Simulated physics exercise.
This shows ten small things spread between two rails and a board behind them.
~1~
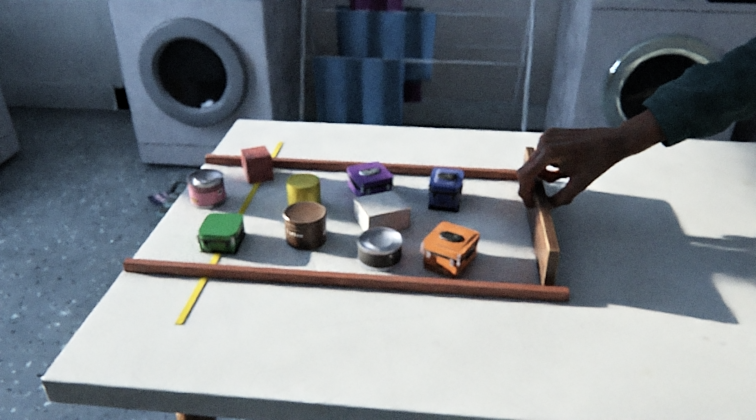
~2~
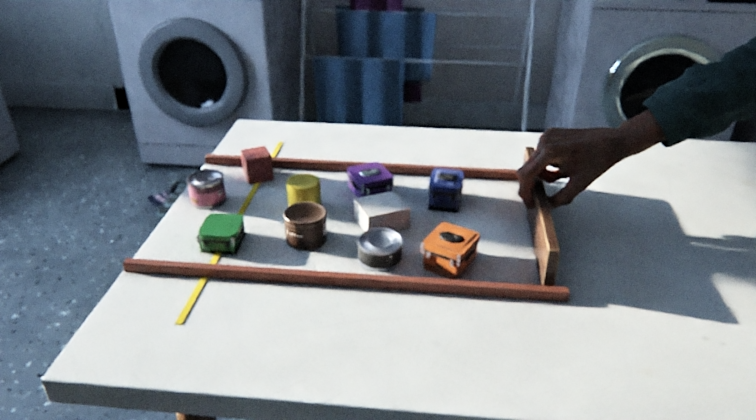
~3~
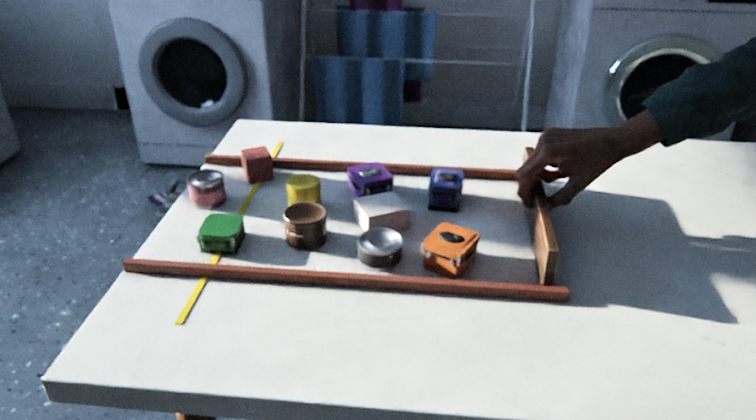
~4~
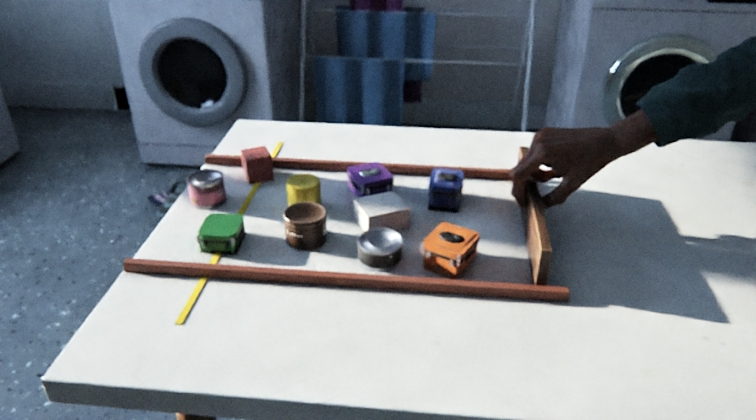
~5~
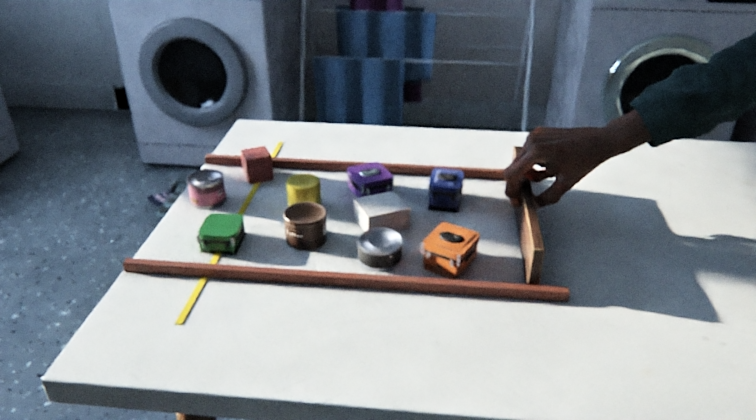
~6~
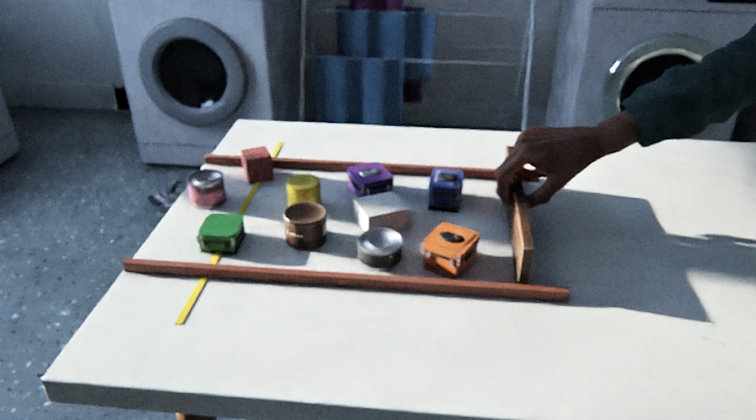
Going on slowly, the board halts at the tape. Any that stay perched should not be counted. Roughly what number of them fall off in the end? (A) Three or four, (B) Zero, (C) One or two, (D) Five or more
A, three or four.
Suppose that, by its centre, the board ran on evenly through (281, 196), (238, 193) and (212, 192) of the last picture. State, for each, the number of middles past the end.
Respectively, 0, 3 and 7.
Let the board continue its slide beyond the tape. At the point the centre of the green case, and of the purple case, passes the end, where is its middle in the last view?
For the green case at (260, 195), for the purple case at (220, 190).
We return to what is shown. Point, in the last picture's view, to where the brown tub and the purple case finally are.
Listed in order, first is (170, 215) and the other is (214, 169).
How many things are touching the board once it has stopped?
It touches 3.
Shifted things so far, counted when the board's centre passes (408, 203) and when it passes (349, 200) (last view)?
First position 5; second position 7.
Soon after, none off yet; pink pot at rest near (207, 189); red block at rest near (257, 165); green case at rest near (222, 234).
In the end, the number that fall off is three or four; gone, green case, red block and pink pot.
